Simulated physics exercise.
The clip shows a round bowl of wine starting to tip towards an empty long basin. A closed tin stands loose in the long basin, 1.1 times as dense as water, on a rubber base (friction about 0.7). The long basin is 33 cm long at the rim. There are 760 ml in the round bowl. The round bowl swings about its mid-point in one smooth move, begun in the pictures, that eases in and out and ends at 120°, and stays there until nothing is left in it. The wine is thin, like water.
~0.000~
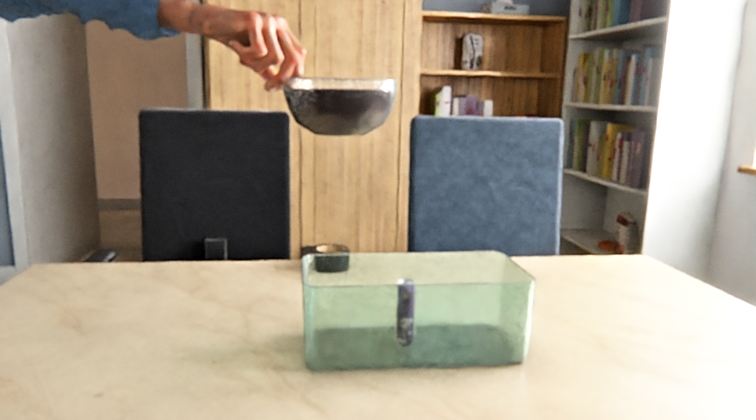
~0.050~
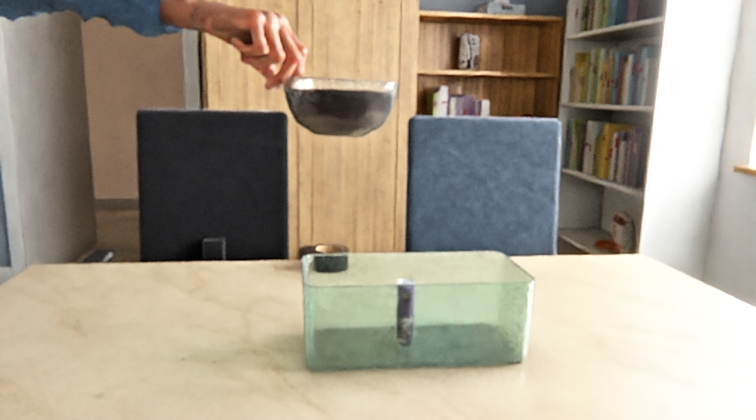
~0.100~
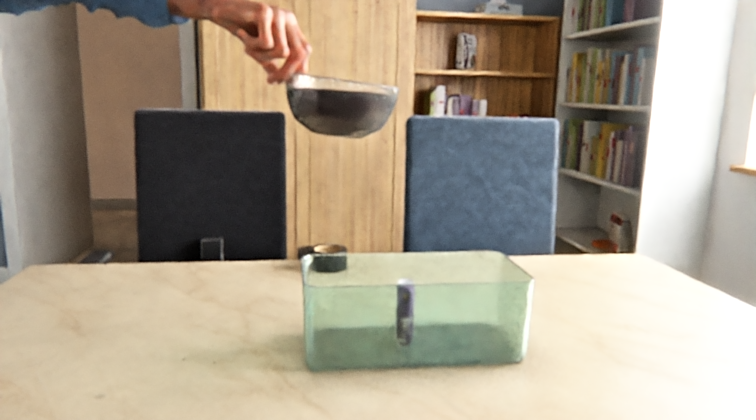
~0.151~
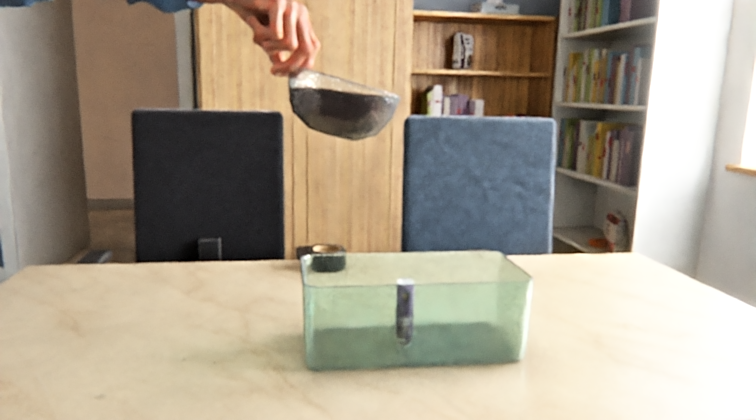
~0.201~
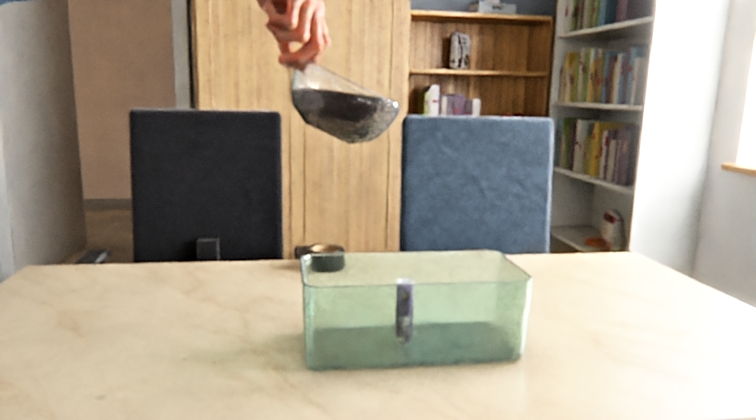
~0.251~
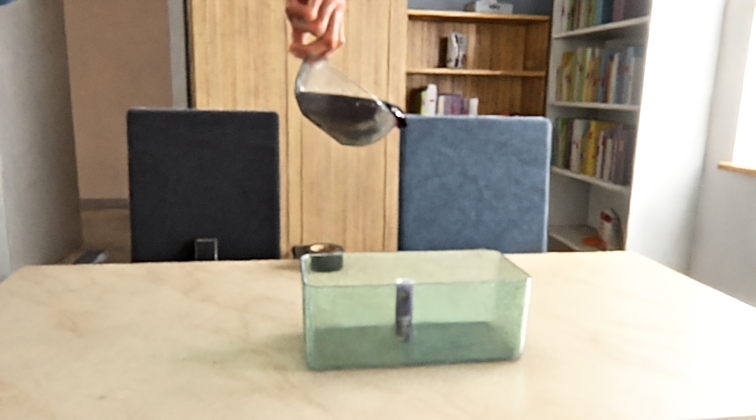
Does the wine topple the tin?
It topples.
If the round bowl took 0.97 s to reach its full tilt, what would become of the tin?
The tin keeps standing.
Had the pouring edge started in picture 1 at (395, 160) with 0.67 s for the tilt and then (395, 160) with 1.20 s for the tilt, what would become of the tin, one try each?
First it keeps standing; then it remains upright.
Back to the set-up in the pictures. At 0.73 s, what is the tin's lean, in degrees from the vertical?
About 25°.
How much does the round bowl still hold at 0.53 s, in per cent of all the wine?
Near 6 in a hundred.
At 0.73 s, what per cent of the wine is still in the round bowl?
Near 0 in a hundred.
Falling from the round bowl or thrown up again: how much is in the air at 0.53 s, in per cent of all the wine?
Near 62 in a hundred.
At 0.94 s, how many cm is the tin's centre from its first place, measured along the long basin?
Some 7 cm.
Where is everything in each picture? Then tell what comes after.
In the first frame, it leans 0°; its right rim is at (395, 83); the wine meets the walls at (286, 89) and (392, 92); the long basin's rim runs from (303, 271) to (519, 267); the tin's top is at (407, 285).
In the second frame, it leans 2°; its right rim is at (396, 85); the wine meets the walls at (286, 89) and (393, 93).
In the third frame, it leans 6°; its right rim is at (397, 91); the wine meets the walls at (288, 88) and (393, 96).
In the fourth frame, it leans 15°; its right rim is at (398, 99); the wine meets the walls at (290, 87) and (395, 99).
In the fifth frame, it leans 25°; its right rim is at (398, 110); the wine meets the walls at (294, 88) and (396, 104); 2 per cent is over the edge.
In the sixth frame, it leans 37°; its right rim is at (395, 123); the wine meets the walls at (298, 91) and (385, 109); 9 per cent is over the edge.
After 0.53 s the tilt is 107° and 6 per cent is still to pour; the tin stands where it began.
After 0.73 s the tilt is 120° and 0 per cent is still to pour; the tin leans 25°.
After 0.94 s the tilt is 120° and 0 per cent is still to pour; the tin lies on its side.
After 1.17 s the tilt is 120° and 0 per cent is still to pour; the tin lies on its side.
In the end the tin lies on its side.
